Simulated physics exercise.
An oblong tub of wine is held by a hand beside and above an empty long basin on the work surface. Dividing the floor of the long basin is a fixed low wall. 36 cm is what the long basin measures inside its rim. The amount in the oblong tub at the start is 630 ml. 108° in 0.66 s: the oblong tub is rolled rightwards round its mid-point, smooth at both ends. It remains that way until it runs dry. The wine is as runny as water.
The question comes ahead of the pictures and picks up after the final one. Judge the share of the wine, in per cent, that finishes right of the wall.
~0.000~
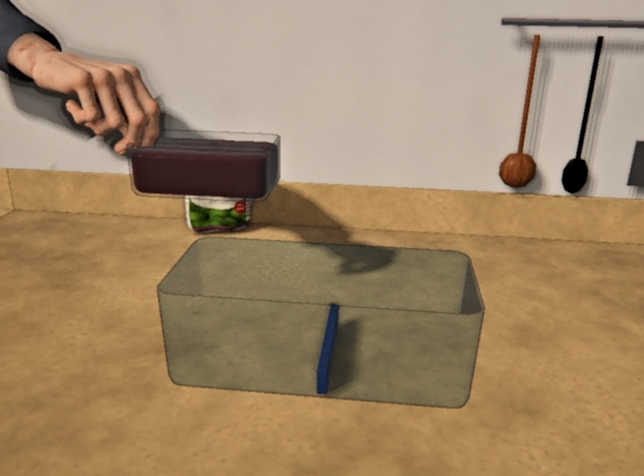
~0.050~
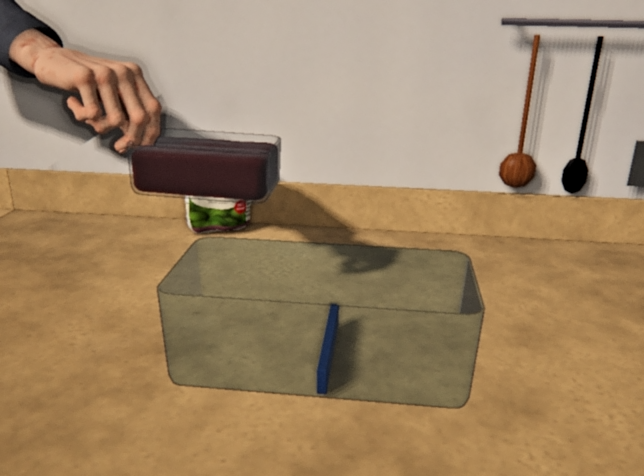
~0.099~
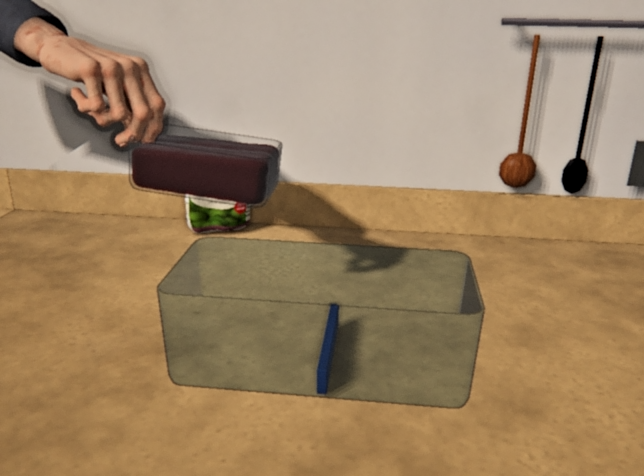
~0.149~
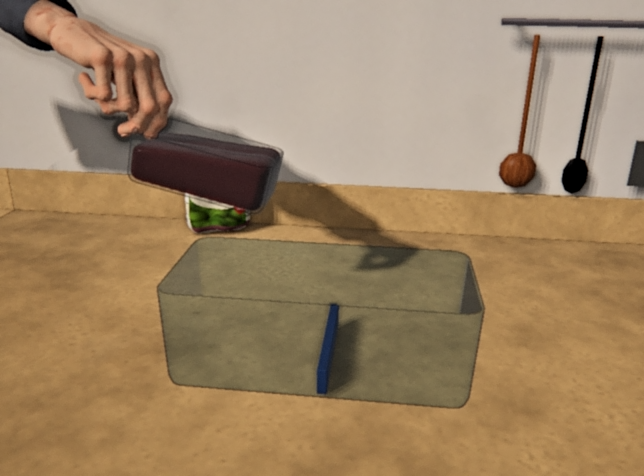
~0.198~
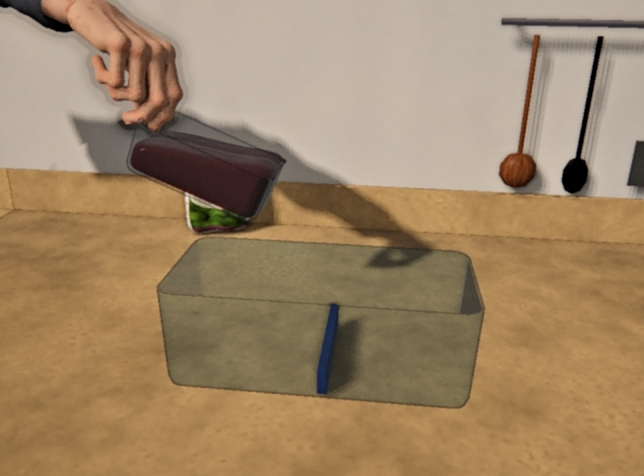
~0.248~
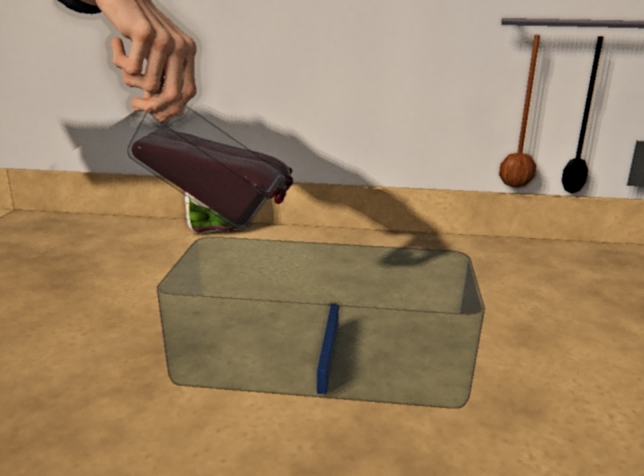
42 percent, roughly.
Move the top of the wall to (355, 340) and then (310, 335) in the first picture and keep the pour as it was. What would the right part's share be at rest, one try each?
Respectively close to 15 and 65 %.
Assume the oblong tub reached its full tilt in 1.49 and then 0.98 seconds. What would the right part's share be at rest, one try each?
60 per cent first, 55 per cent second.
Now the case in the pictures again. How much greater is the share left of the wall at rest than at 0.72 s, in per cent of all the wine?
About 2 percent.
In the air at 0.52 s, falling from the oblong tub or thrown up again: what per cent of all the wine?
My guess is roughly 26 %.
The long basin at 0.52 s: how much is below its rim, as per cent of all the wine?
66 %, more or less.
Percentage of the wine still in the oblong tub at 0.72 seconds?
Close to 1 in a hundred.
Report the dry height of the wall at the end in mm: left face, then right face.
It's around 22 mm on the left side and around 24 mm on the right side.
By 0.52 s the tilt is 97° and 8 per cent is still to pour, 34 is left of the wall and 32 right of it.
By 0.72 s the tilt is 108° and 1 per cent is still to pour, 54 is left of the wall and 42 right of it.
By 0.93 s the tilt is 108° and 0 per cent is still to pour, 55 is left of the wall and 42 right of it.
By 1.16 s the tilt is 108° and 0 per cent is still to pour, 56 is left of the wall and 42 right of it.
At rest 56 per cent lies left of the wall, 42 right of it and 2 outside.
